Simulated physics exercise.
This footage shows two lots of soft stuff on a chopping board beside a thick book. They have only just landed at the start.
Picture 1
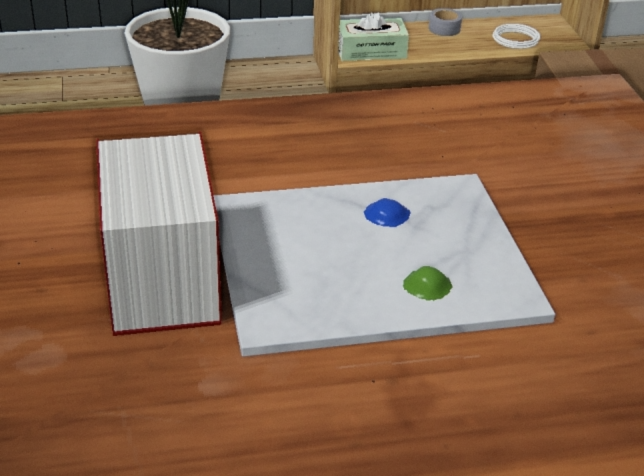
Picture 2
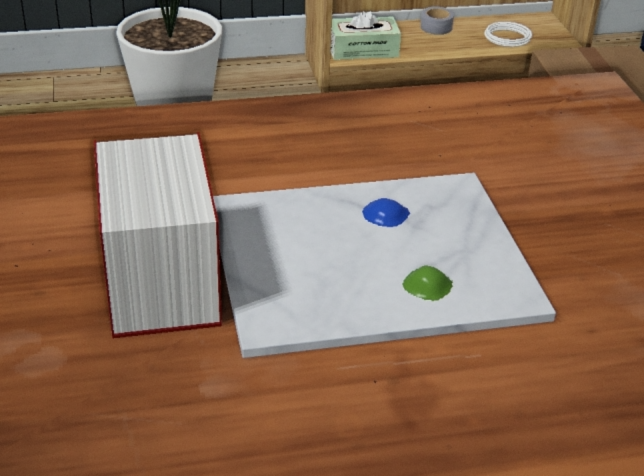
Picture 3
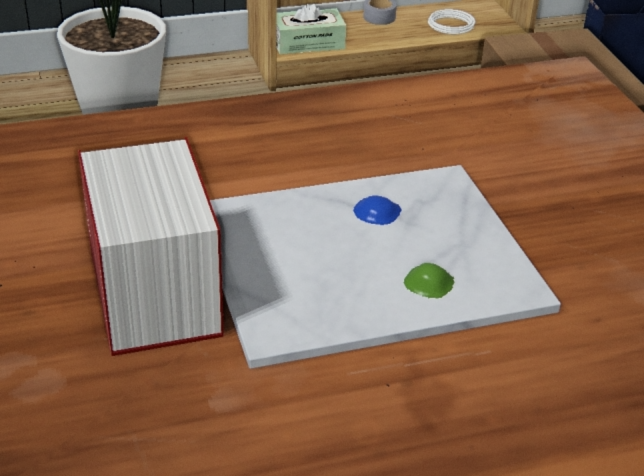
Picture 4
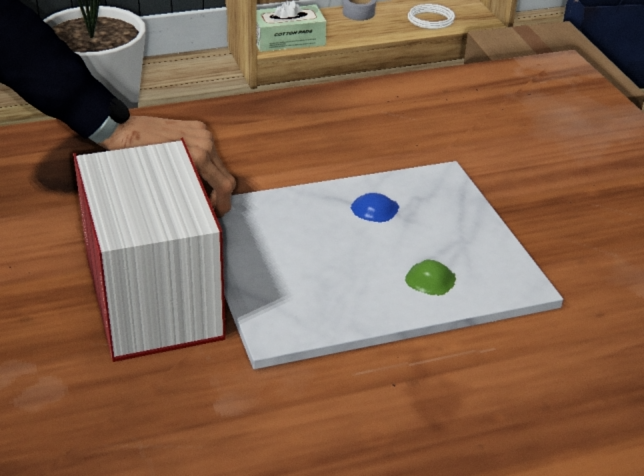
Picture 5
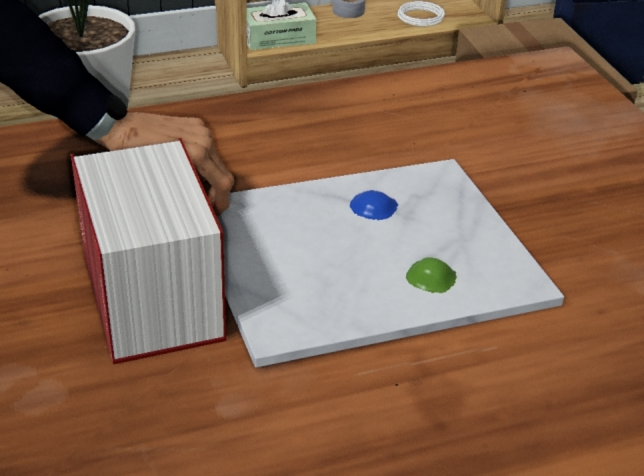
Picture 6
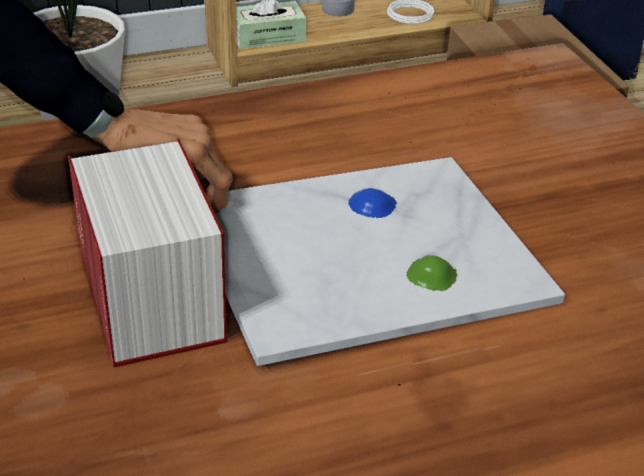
A blue blob and a green blob sat still on a marble chopping board beside a thick book while the view shifted slightly, and then a hand reached in behind the book to the board's edge.
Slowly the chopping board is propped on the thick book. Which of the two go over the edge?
Result: The green spoonful does not leave; the blue spoonful does not leave.
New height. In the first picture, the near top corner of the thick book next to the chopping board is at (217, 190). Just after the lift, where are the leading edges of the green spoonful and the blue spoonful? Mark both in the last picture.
The tips end near (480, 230) and near (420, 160), in that order.
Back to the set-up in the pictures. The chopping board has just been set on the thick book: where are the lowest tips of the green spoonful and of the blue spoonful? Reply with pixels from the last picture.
Around (471, 237) and around (411, 165).
Next, slope about 26°; the green spoonful has not moved; the blue spoonful has not moved.
After that, the green spoonful has not moved; the blue spoonful has not moved.
Finally, slope about 26°; the green spoonful has not moved; the blue spoonful has not moved.
